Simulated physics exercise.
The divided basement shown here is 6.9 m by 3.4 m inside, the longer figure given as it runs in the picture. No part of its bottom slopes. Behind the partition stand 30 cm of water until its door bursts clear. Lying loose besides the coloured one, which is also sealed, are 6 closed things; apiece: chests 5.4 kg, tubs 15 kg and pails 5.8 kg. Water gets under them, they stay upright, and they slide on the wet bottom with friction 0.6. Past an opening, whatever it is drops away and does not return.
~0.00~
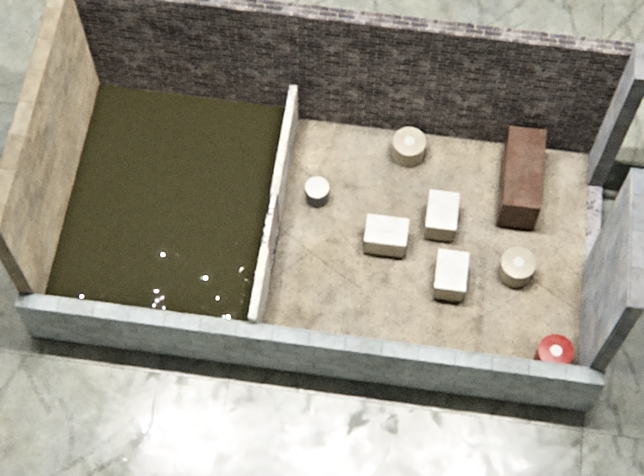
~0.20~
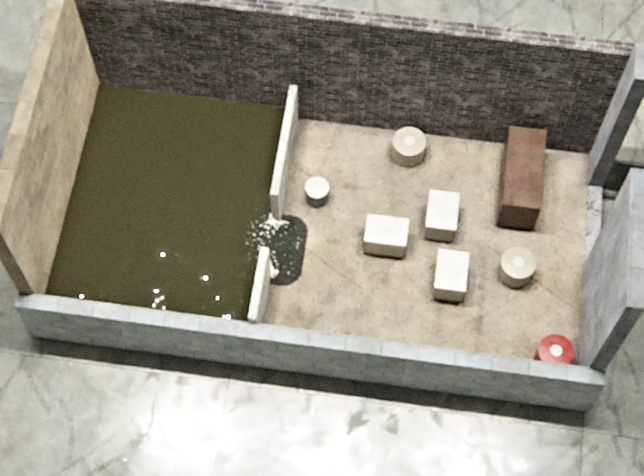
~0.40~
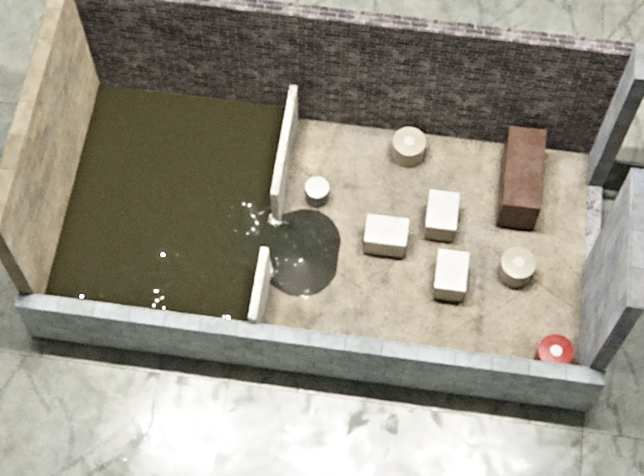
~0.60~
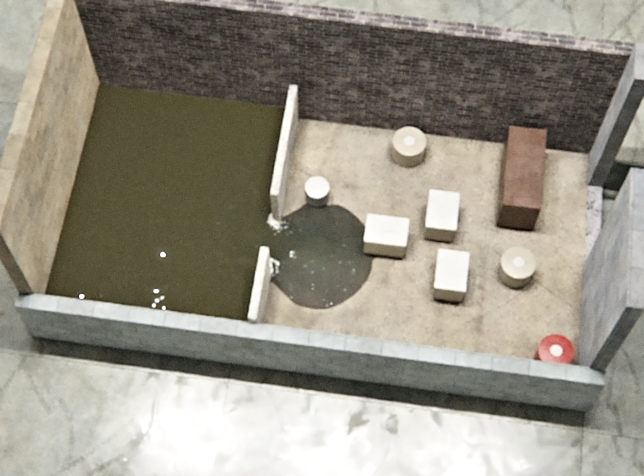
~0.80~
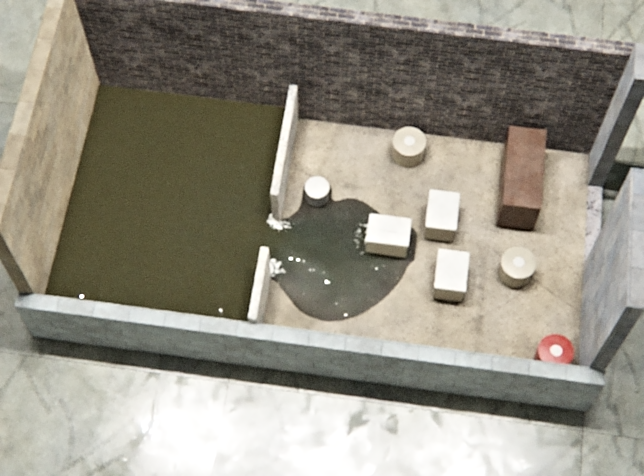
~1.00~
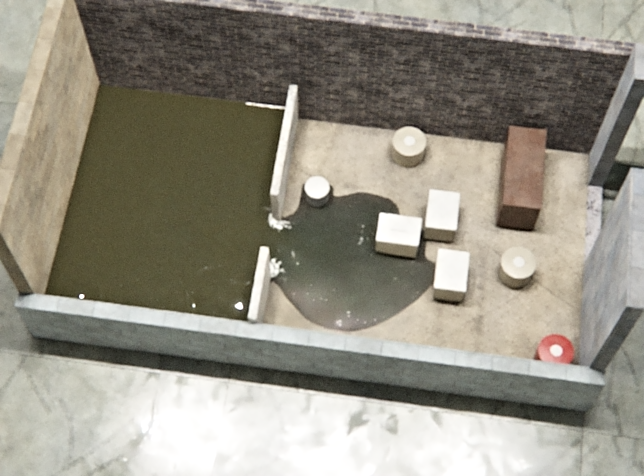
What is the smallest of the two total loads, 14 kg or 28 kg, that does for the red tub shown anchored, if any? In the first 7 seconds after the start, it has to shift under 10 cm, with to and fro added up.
It passes only with the greater figure.
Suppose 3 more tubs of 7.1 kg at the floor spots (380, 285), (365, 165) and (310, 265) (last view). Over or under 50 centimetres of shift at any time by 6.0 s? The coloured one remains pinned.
In that order: Past it, short of it, more.
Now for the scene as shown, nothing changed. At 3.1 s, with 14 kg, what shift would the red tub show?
Displacement near 20 cm.
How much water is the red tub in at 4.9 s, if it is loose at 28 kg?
Depth: Approx. 12 cm.
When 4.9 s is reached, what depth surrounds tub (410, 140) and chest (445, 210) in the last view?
First roughly 7 cm, second roughly 8 cm.
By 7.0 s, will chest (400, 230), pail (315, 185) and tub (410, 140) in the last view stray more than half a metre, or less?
In turn: More, less, less.
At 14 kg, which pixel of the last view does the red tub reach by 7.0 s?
Near (568, 198).
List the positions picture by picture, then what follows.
The red tub at (556, 351) rests on the ground; 9.2 m2 under water; 0 of 7 have shifted, in the first picture.
The red tub at (556, 351), on the bottom; water covers 9.6 m2; 0 of 7 have shifted, in the second picture.
The red tub at (556, 351), on the bottom; 10.2 m2 under water; 0 of 7 have shifted, in the third picture.
The red tub at (556, 351) rests on the ground; 10.8 m2 under water; 0 of 7 have shifted, in the fourth picture.
The red tub at (556, 351), on the bottom; 11.3 m2 under water; 0 of 7 have shifted, in the fifth picture.
The red tub at (556, 351), on the bottom; 12.2 m2 under water; 1 of 7 have shifted, in the sixth picture.
After 1.4 s the red tub would be 0 cm from its start with 14 kg and 0 cm from its start with 28 kg; 0 cm of water round it then.
After 3.1 s the red tub would be 15 cm from its start with 14 kg and 0 cm from its start with 28 kg; 10 cm of water round it then.
After 4.9 s the red tub would be 96 cm from its start with 14 kg and 0 cm from its start with 28 kg; 12 cm of water round it then.
After 7.0 s the red tub would be 218 cm from its start with 14 kg and 0 cm from its start with 28 kg; 12 cm of water round it then.
